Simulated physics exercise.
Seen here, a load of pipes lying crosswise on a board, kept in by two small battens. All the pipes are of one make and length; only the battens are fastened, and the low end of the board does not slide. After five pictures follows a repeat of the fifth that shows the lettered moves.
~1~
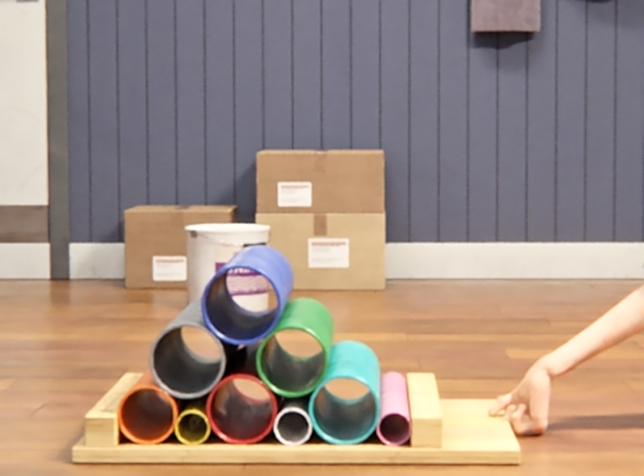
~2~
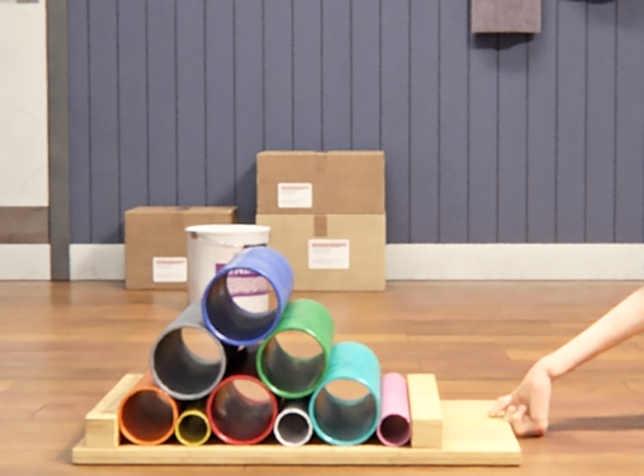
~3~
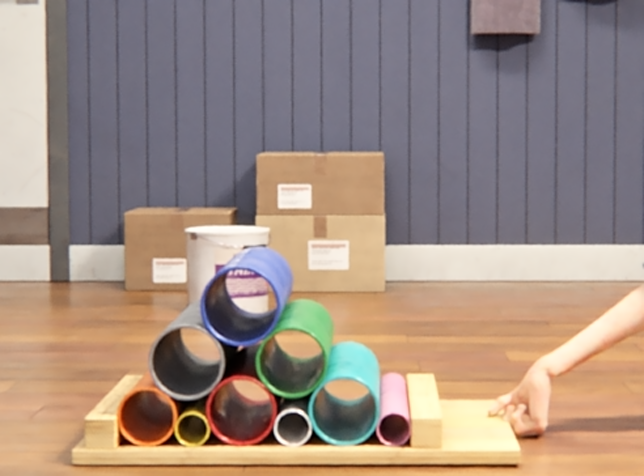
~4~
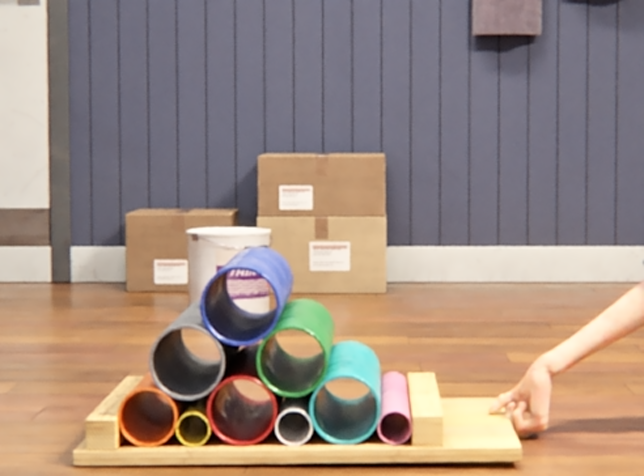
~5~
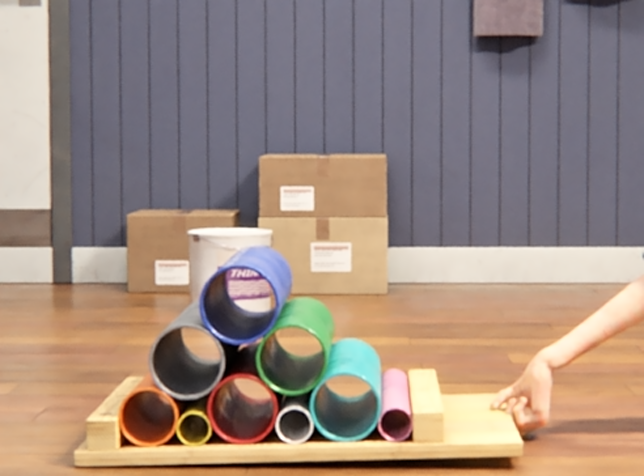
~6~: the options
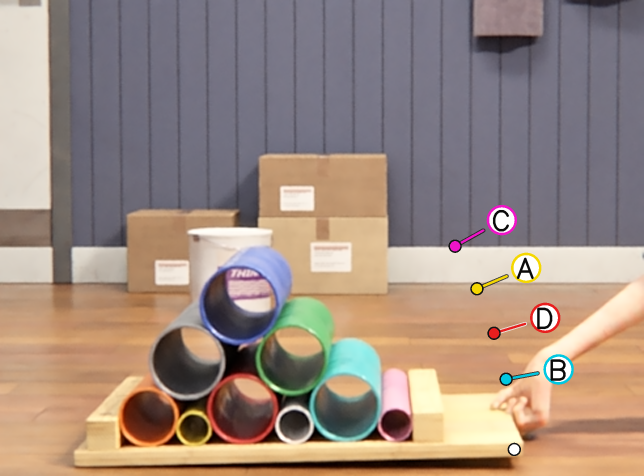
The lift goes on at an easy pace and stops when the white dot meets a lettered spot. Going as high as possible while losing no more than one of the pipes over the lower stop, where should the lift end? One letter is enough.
Raise it to C.
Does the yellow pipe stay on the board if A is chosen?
The yellow pipe: Yes.
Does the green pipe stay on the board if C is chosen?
Yes.
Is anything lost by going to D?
At D: No.
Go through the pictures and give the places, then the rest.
Green pipe (292, 361); blue pipe (241, 305); board (301, 414), in the first picture.
Board (302, 415); orange pipe (147, 416), in the second picture.
Board (301, 416); pink pipe (394, 429); turquoise pipe (344, 410), in the third picture.
Board (303, 415); orange pipe (148, 417); yellow pipe (193, 429), in the fourth picture.
Board (303, 413); orange pipe (148, 417); yellow pipe (194, 428), in the fifth picture.
On the marked copy, A at (477, 289); B at (506, 379); C at (455, 246); D at (494, 334); the white dot at (514, 449).
Following C. Soon after the start, board at 17°.
Later, board at 29°.
In the end, board at 29°, none over the low batten.
As for the rest, A none over the low batten; B none over the low batten; D none over the low batten.
